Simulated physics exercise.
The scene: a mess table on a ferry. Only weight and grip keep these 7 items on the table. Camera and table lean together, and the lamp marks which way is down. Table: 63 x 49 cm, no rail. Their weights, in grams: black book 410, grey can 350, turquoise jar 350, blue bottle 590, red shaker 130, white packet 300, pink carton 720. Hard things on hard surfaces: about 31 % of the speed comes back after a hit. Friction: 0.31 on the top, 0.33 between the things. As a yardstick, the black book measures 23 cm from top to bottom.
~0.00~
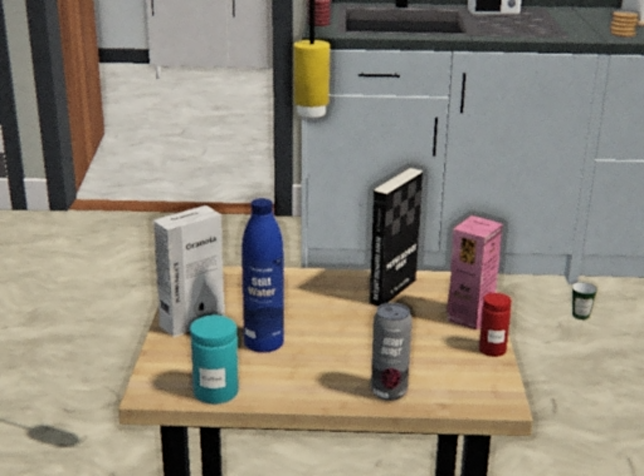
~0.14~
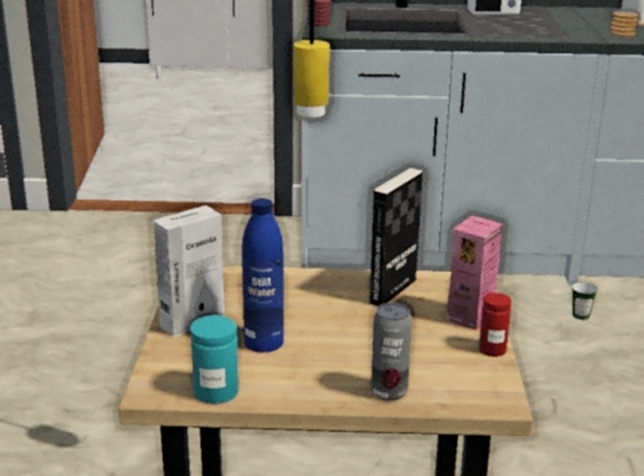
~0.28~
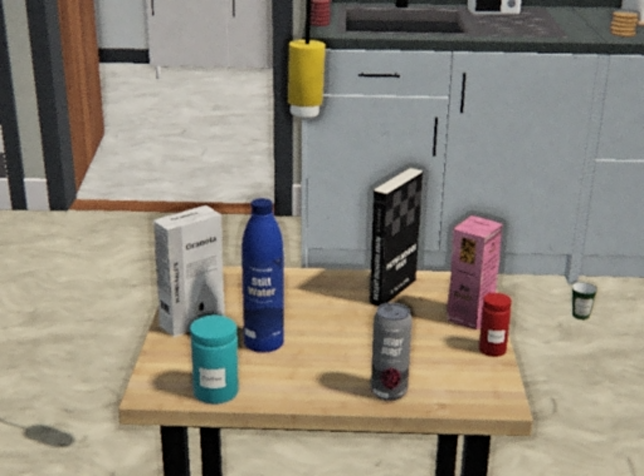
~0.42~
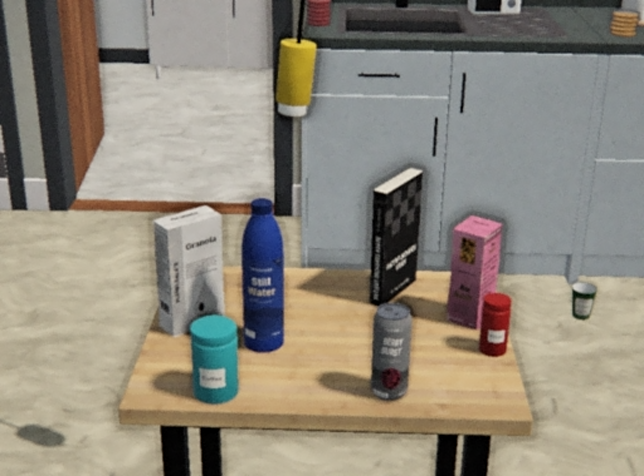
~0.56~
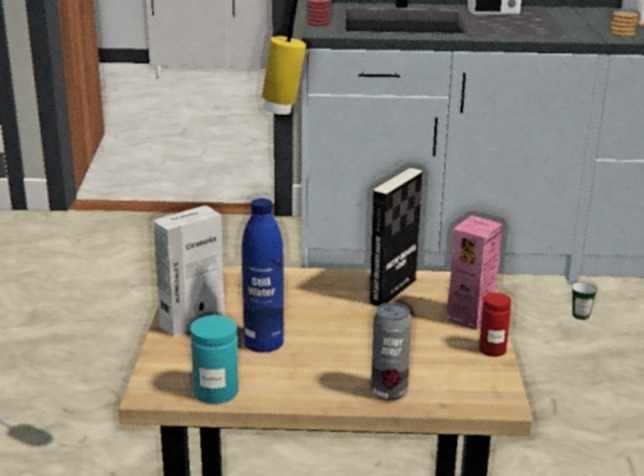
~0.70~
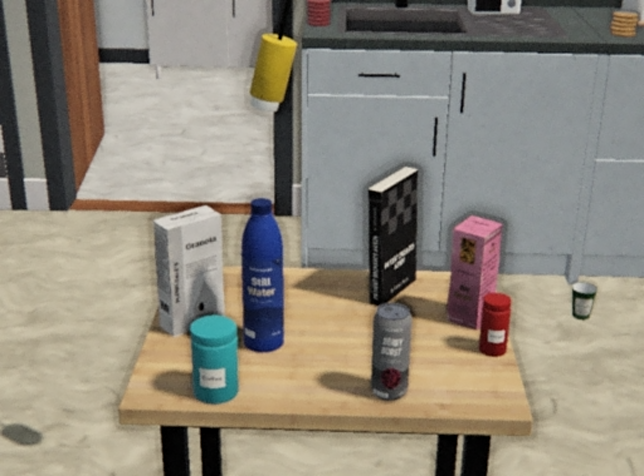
In a ferry's mess, a table stands with a black book, white packet, blue bottle, turquoise jar, grey can, pink carton and red shaker on it. A yellow object hanging behind starts upright, then swings steadily left, and late on the book turns slightly while the other items stay in place.
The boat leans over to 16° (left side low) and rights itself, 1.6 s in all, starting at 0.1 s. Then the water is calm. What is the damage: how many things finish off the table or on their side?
Things lost: Just one.
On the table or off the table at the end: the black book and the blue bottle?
The black book finishes off the table; the blue bottle is still on the table.
By 1.30 s, boat heeled 8°, left side down; black book now off the table.
By 1.70 s, boat level.
When it is over (2.2 s), off the table, black book; the other 6 within 5 cm of the start. End places, in pixels of the last picture, grey can near (391, 353).
